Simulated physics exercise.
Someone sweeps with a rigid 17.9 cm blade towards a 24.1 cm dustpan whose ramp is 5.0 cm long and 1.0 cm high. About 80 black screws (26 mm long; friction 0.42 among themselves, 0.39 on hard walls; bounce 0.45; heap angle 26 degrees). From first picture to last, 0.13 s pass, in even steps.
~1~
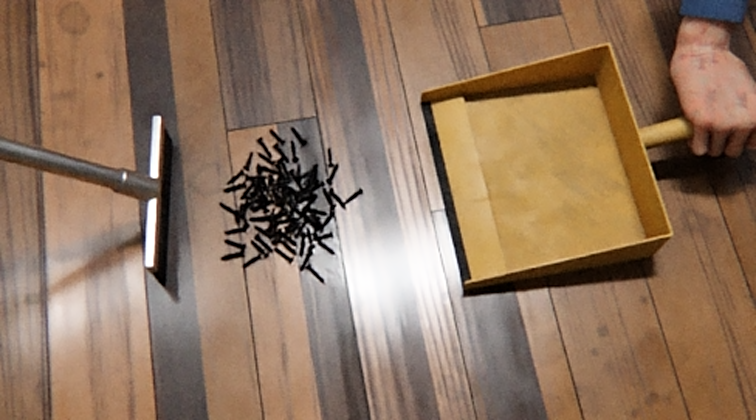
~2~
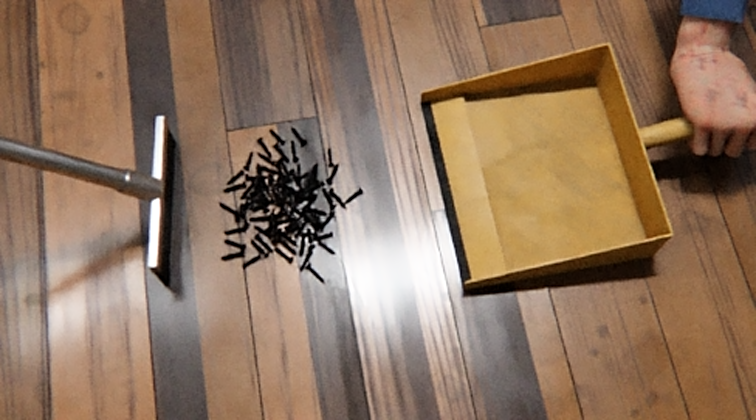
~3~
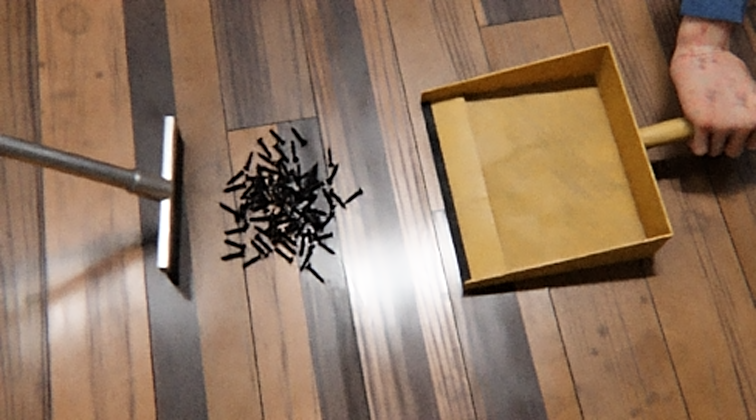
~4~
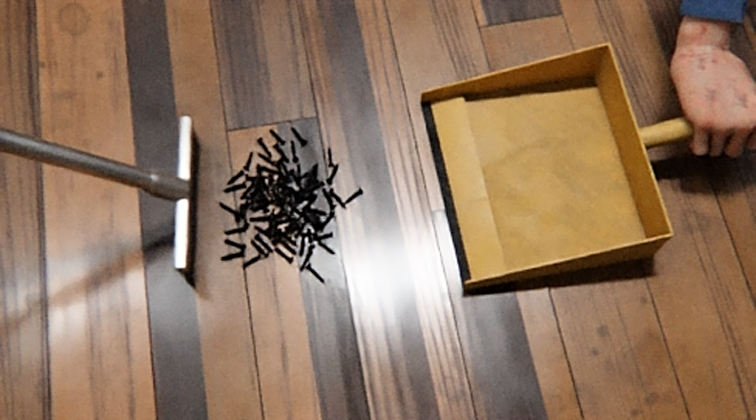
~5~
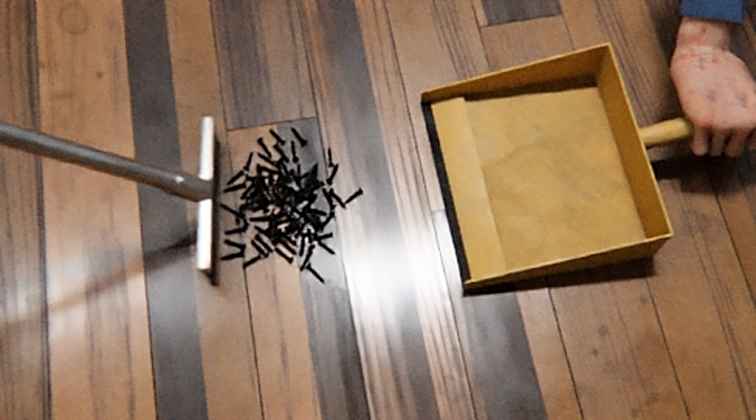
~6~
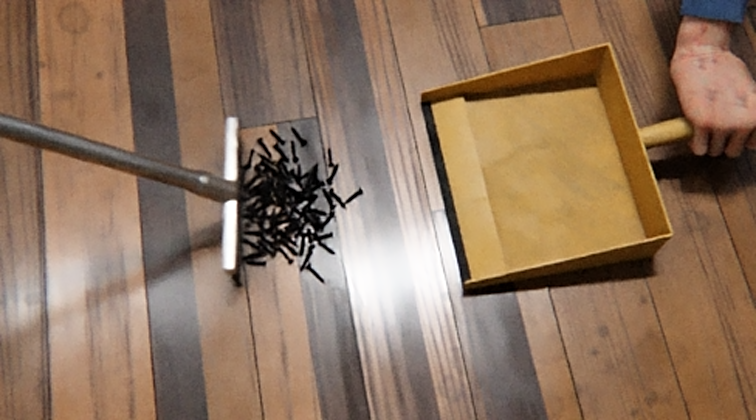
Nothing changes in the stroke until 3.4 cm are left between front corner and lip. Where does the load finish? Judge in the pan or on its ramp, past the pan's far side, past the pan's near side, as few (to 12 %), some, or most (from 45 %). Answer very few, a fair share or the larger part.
Pan: The larger part, far side: Very few, near side: Very few.
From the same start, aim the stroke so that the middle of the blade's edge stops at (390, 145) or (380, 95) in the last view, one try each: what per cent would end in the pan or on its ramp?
Some 45 and 25 per cent.
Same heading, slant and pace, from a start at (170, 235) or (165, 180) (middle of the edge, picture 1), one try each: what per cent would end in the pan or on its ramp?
Some 50 and 60 per cent.
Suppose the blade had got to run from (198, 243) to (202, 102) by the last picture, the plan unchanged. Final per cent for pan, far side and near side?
Pan 10, far 10, near 0.
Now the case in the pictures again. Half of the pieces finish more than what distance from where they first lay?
Roughly 20 cm.
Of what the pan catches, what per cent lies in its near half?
Some 60 per cent.
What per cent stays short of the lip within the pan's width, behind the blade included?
Some 25 per cent.
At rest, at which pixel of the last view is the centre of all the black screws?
Near (457, 202).
Then, 0.11 s after the last picture, middle of the blade 12 cm from the lip; 0 % over the lip, far side 0 %, near side 0 %.
Then, 0.18 s after the last picture, middle of the blade 6 cm from the lip; 0 % over the lip, far side 5 %, near side 0 %.
Then, 0.39 s after the last picture, middle of the blade 5 cm from the lip; 70 % over the lip, far side 5 %, near side 5 %.
In the end, pan 60 %, far side 5 %, near side 5 %, in front of the lip or behind the blade 25 %.
